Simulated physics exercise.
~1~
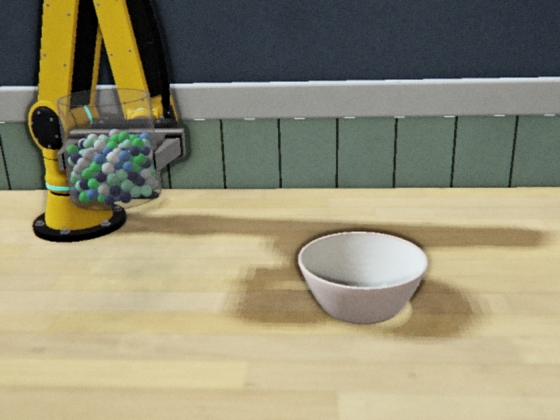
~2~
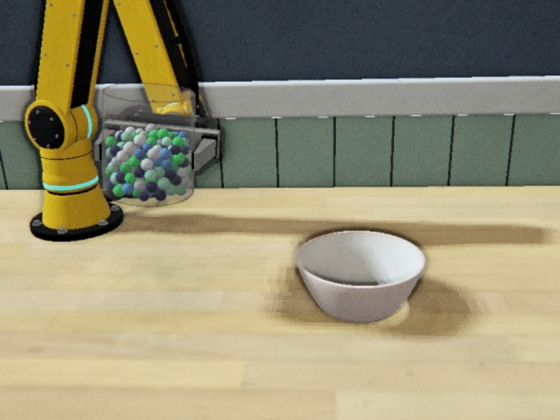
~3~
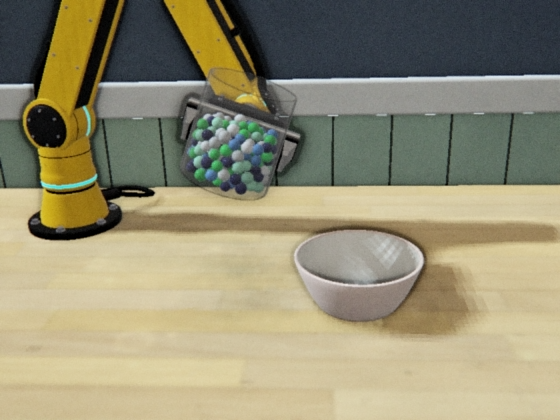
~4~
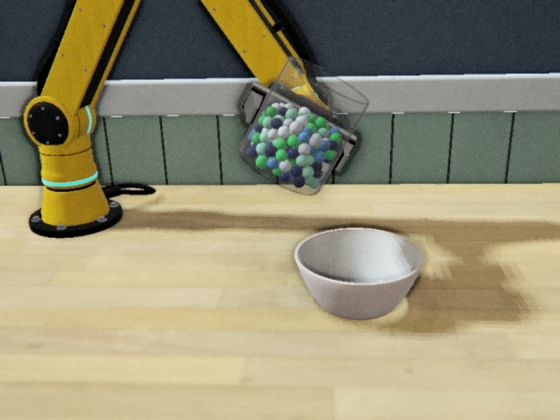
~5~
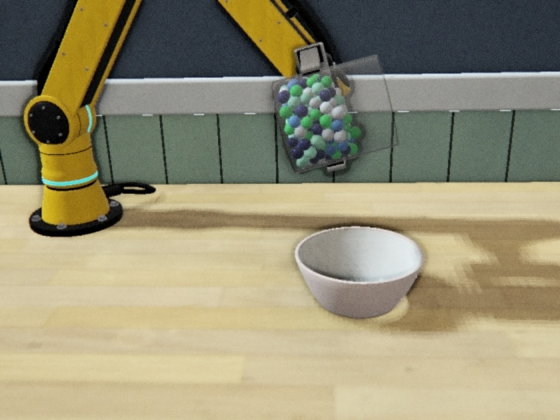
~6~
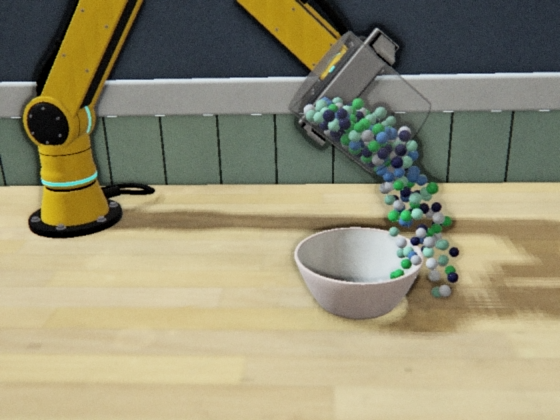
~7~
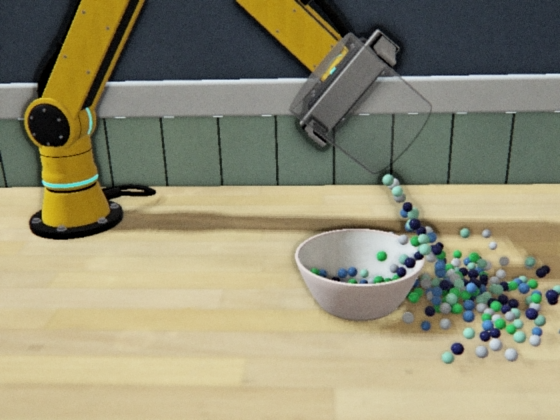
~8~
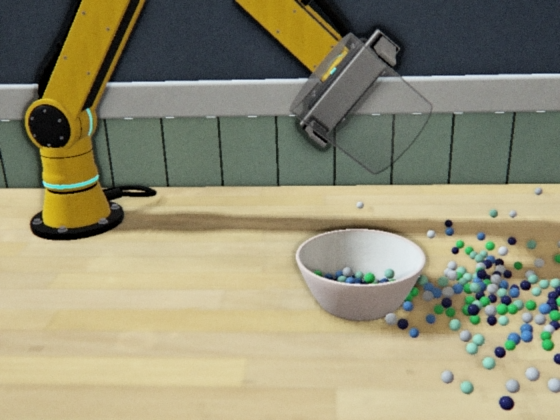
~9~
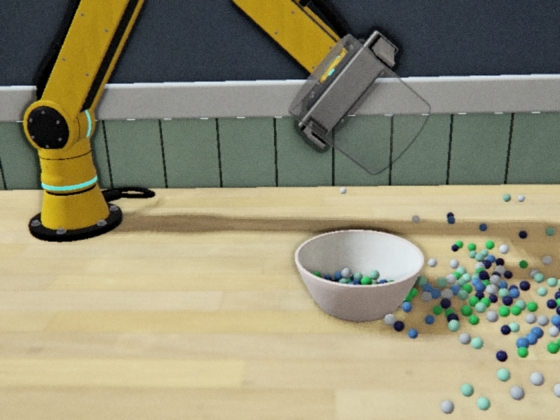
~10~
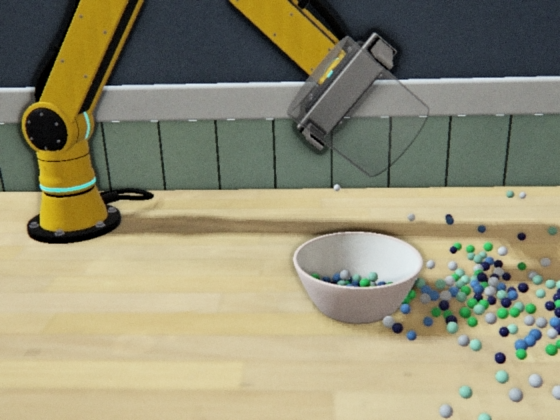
On a light wooden table before a green-panelled wall, a yellow robot arm carries a clear tumbler of green, blue and white balls to the right and tips it over a still white bowl; some land inside, but most spill across the table beyond it.
